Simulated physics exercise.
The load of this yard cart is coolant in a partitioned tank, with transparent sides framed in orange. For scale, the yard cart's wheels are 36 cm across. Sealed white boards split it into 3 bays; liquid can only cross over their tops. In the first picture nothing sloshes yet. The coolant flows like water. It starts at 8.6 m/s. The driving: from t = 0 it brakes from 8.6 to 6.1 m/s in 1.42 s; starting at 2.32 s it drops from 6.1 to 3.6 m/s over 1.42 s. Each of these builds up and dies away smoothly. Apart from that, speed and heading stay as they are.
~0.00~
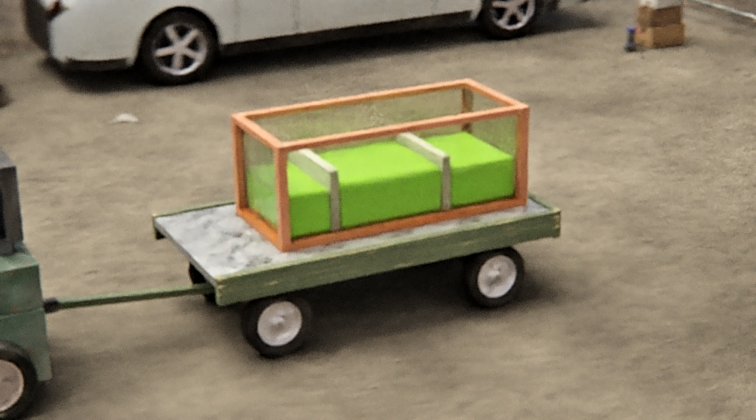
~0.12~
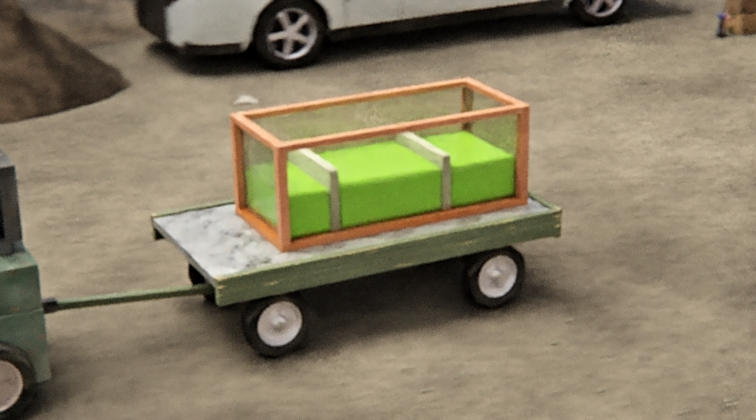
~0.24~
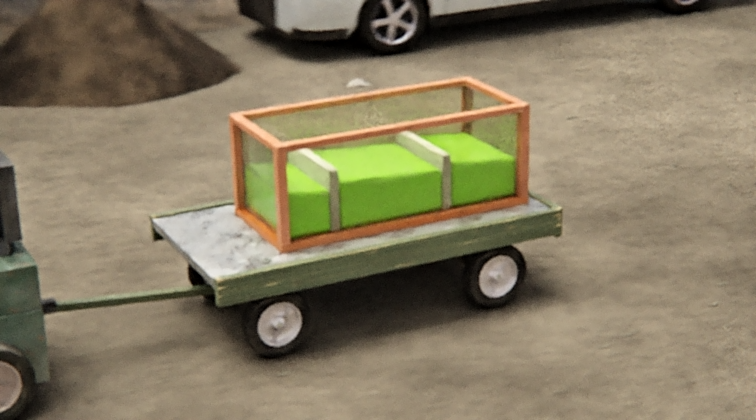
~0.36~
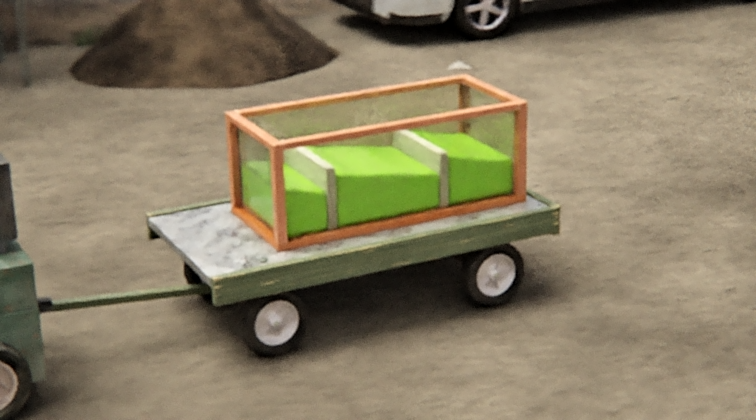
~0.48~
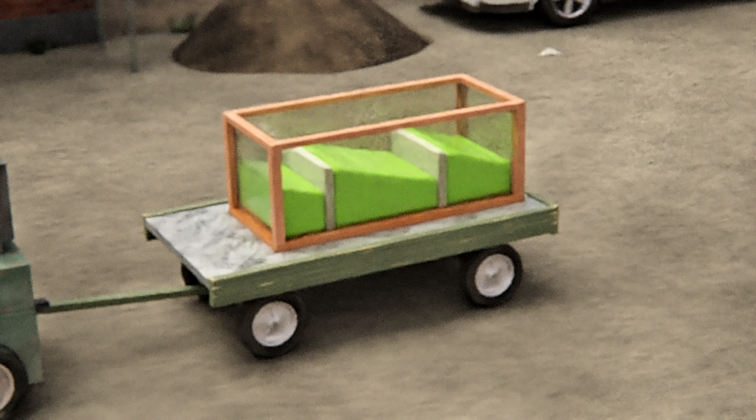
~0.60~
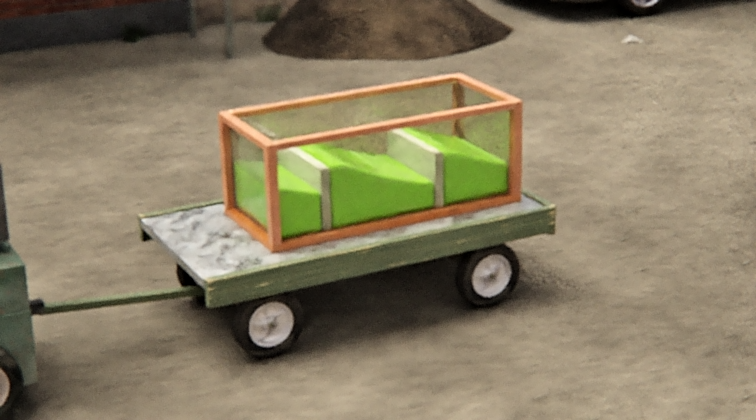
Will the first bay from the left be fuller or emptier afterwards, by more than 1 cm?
That bay finishes higher.
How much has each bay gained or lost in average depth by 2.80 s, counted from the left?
From the left: 1 up, 0, 0.
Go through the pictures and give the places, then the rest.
Surface heights from the left, (302, 188), (390, 172), (472, 158); board top at (334, 171) and (447, 157); the front is on the left, levels are read along the near wall; a wheel hub at (500, 279), in the first picture.
Surface heights from the left, (302, 187), (390, 172), (473, 157), in the second picture.
Surface heights from the left, (302, 187), (390, 171), (473, 156), in the third picture.
Surface heights from the left, (298, 186), (387, 169), (470, 153), in the fourth picture.
Surface heights from the left, (296, 187), (385, 171), (469, 153), in the fifth picture.
Surface heights from the left, (292, 187), (381, 173), (465, 153); a wheel hub at (495, 278), in the sixth picture.
By 1.60 s the mean depths from the left are 25, 24, 24 cm.
By 2.80 s the mean depths from the left are 25, 24, 24 cm.
By 4.30 s the mean depths from the left are 27, 23, 24 cm.
By 6.72 s the mean depths from the left are 27, 23, 24 cm.
